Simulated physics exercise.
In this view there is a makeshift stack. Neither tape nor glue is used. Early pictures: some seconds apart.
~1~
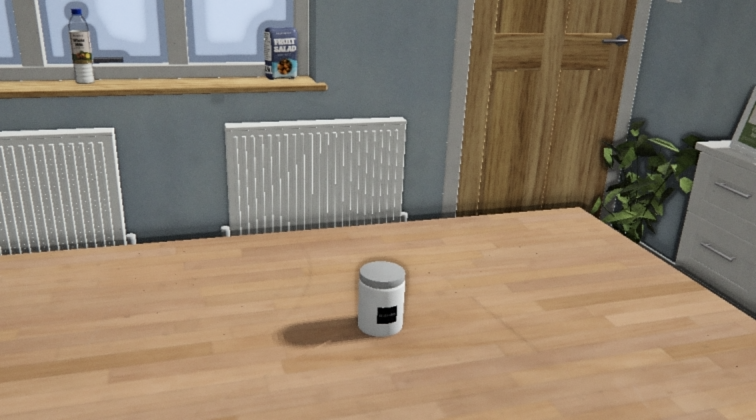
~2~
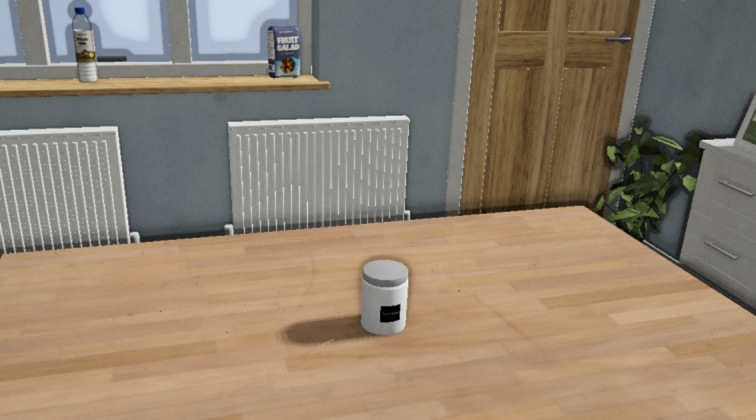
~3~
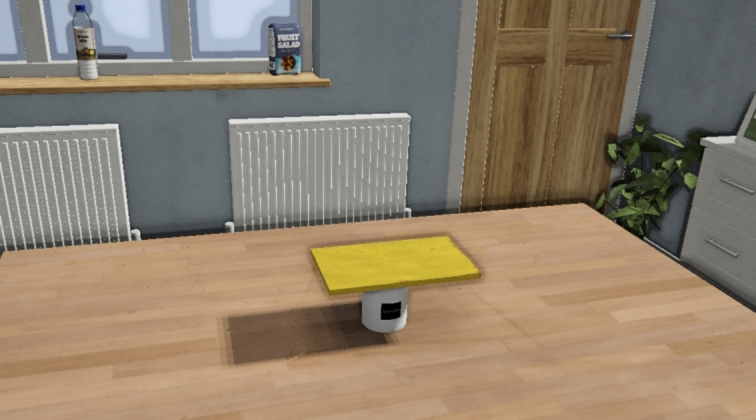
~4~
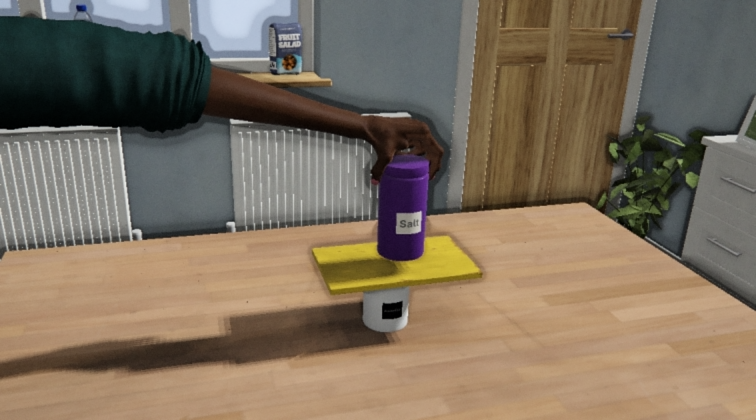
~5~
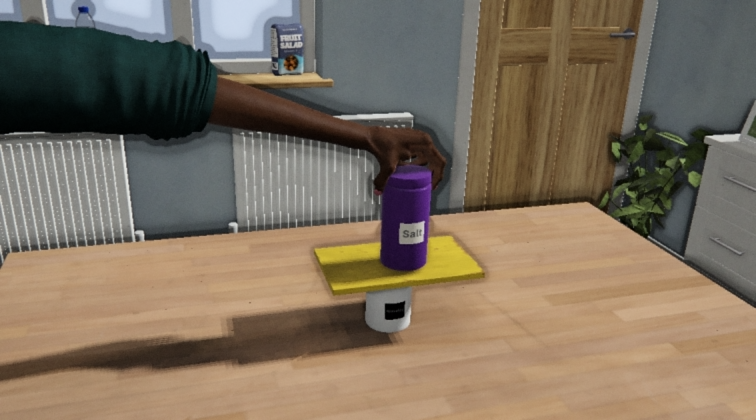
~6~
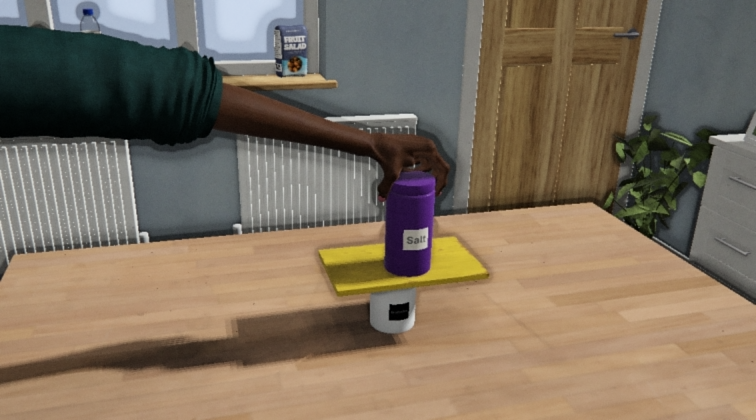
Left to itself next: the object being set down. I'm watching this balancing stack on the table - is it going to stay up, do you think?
Yes, my guess is it stays in place.
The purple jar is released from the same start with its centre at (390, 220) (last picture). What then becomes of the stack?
What happens next is that it remains standing.
Then, 0.80 s on from there, no change.
Then, 1.70 s on from there, purple jar resting near (410, 224).
In the end, all 3 unmoved. At the end, from the last picture's camera, purple jar near (410, 224). The stack keeps its balance.
